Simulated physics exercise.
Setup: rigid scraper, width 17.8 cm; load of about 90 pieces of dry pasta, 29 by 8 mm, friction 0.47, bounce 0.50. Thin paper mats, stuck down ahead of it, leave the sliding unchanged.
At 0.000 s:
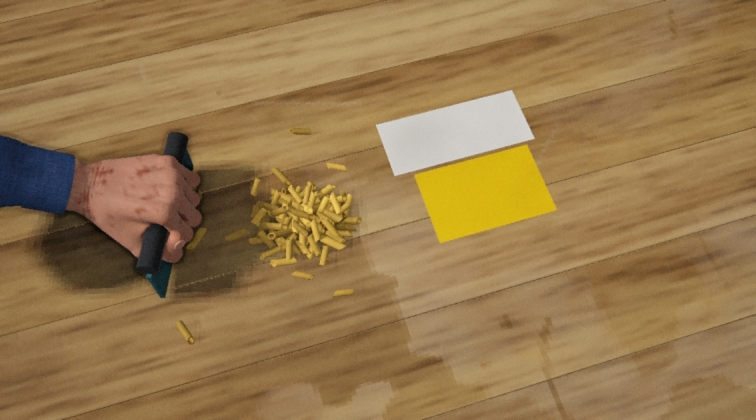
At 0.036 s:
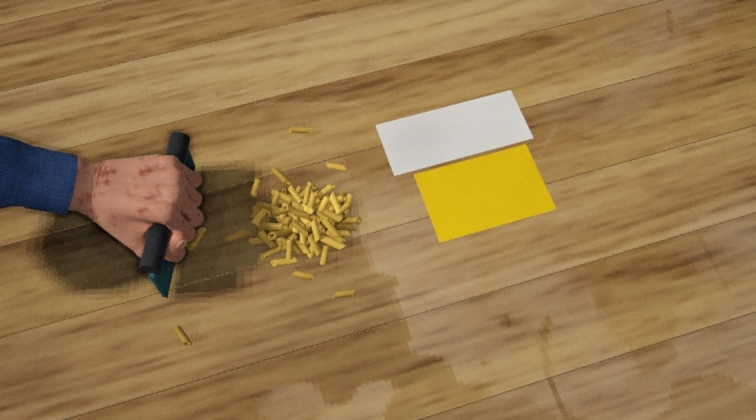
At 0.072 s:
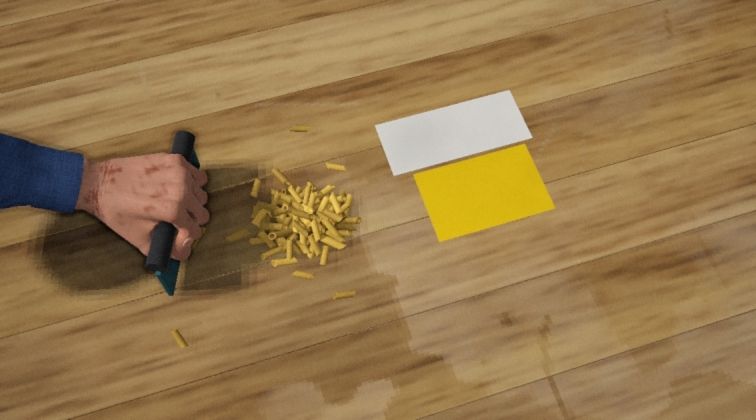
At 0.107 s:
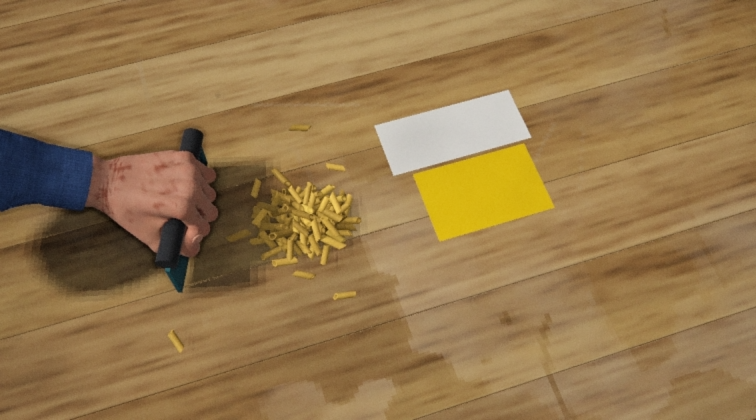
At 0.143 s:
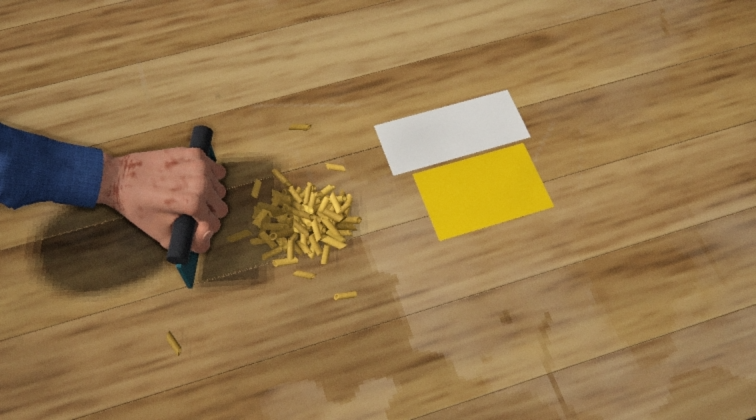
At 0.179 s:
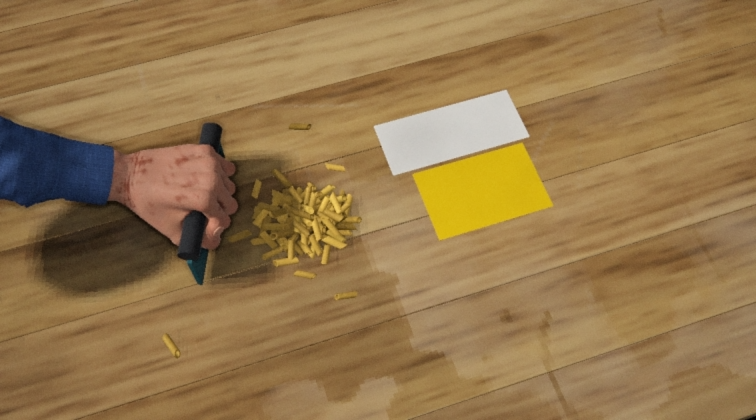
Hand in a blue sleeve sliding a dark scraper slightly right toward a pasta pile, beside white and yellow mats on wooden floor.
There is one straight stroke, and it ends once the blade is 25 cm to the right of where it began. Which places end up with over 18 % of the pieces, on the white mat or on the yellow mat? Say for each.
The white mat: 18 % or less; the yellow mat: 18 % or less.
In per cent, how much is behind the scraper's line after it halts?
I'd say some 25 per cent.
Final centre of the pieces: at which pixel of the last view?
The middle of the pieces at rest is roughly at (389, 213).
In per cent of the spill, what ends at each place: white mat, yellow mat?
The shares come out as white mat 10 and yellow mat 0.
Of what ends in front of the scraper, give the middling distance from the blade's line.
Distance: Approx. 3 cm.
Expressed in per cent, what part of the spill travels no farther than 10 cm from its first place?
Roughly 45 percent.
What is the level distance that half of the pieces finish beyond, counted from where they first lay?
That comes to about 10 cm.
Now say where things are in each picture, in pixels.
In the first picture, scraper from (152, 278) to (182, 147); moved 0.0 cm; 0 pieces shifted; middle of the spill at (303, 215); yellow mat at (485, 192); white mat at (455, 132).
In the second picture, scraper from (155, 278) to (184, 147); moved 0.2 cm; 1 pieces shifted; middle of the spill at (303, 215).
In the third picture, scraper from (161, 276) to (189, 145); moved 0.8 cm; 2 pieces shifted; middle of the spill at (303, 215).
In the fourth picture, scraper from (171, 272) to (197, 143); moved 1.8 cm; 4 pieces shifted; middle of the spill at (303, 215).
In the fifth picture, scraper from (181, 268) to (206, 140); moved 3.0 cm; 5 pieces shifted; middle of the spill at (303, 215).
In the sixth picture, scraper from (192, 264) to (215, 137); moved 4.1 cm; 5 pieces shifted; middle of the spill at (304, 215); yellow mat at (482, 190); white mat at (452, 132). Its speed is about 0.32 m/s, heading 8 degrees away from the viewer.
Then, at 0.50 s, scraper 14 cm from its start, spill 11 cm wide; off the mats 100 %.
After 0.82 s, scraper 25 cm from its start, spill 13 cm wide; white mat 5 %, off the mats 95 %.
Then, at 1.10 s, scraper 26 cm from its start, spill 13 cm wide; white mat 10 %, off the mats 90 %.
At rest (1.8 s), yellow mat 0 %, white mat 10 %, off the mats 90 %.
